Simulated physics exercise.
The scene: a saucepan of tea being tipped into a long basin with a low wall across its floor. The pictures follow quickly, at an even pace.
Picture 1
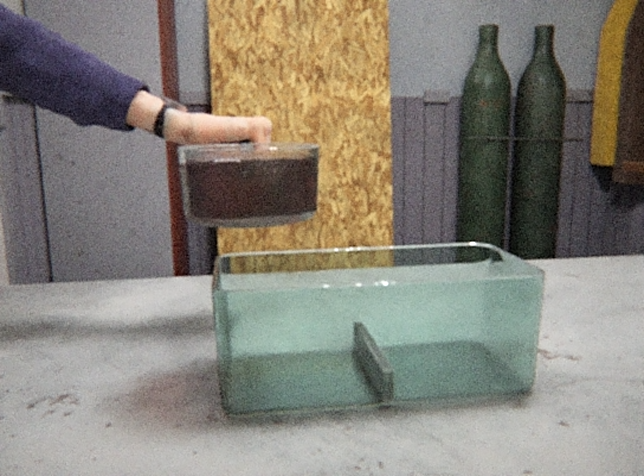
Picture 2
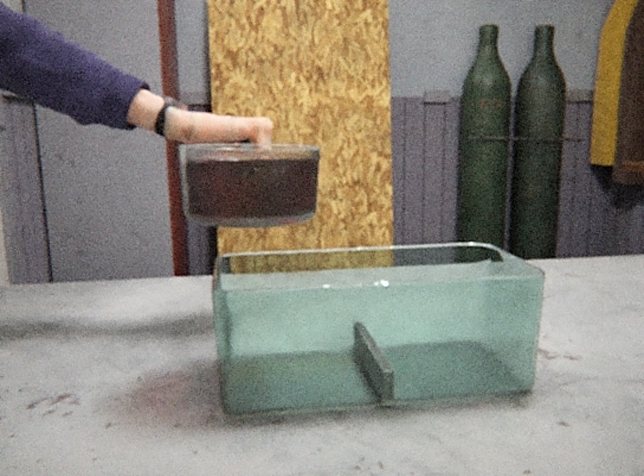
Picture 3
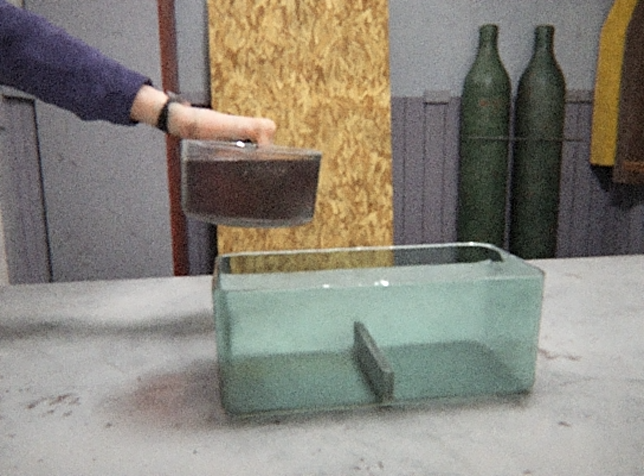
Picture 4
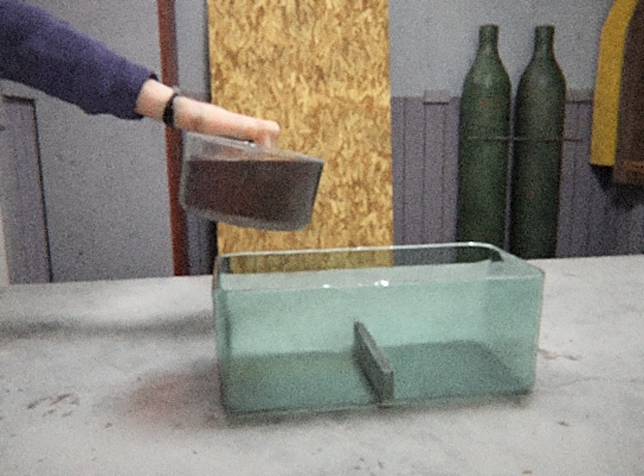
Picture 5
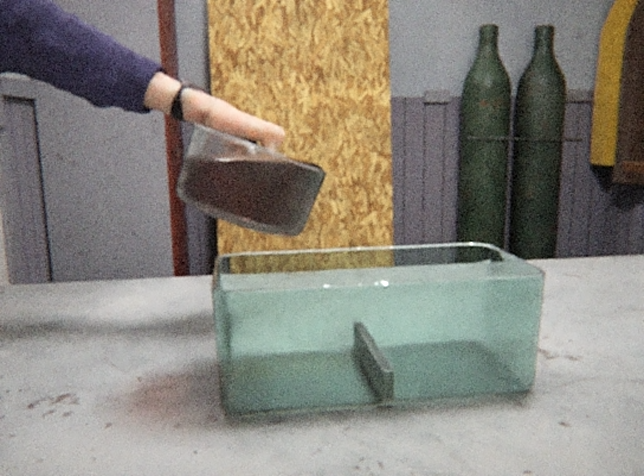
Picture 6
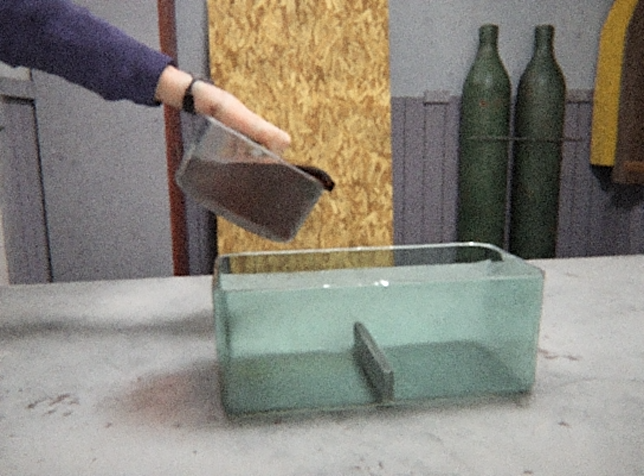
On a pale tabletop, a hand held a clear container of dark tea above a long glass basin with a low wall inside, then tilted it rightward until tea began coming over its edge.
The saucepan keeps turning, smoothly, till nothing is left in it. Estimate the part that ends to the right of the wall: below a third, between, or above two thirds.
In the end between a third and two thirds is right of the wall.
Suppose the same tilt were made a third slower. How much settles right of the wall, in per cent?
Some 55 per cent.
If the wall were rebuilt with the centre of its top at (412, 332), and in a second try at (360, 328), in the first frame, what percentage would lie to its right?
The first gives 10 %, the second 55 %.
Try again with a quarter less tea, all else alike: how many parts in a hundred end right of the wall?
It comes to 30 per cent or so.
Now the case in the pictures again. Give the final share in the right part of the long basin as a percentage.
Some 40 per cent.
A moment on, the saucepan is tipped on its side and 30 per cent is still to pour, 19 is left of the wall and 22 right of it.
Next, the saucepan is tipped on its side and 8 per cent is still to pour, 43 is left of the wall and 44 right of it.
Then the saucepan is tipped on its side and 2 per cent is still to pour, 54 is left of the wall and 42 right of it.
Later the saucepan is tipped on its side and 1 per cent is still to pour, 56 is left of the wall and 42 right of it.
Finally, 57 per cent lies left of the wall, 42 right of it and 1 outside.
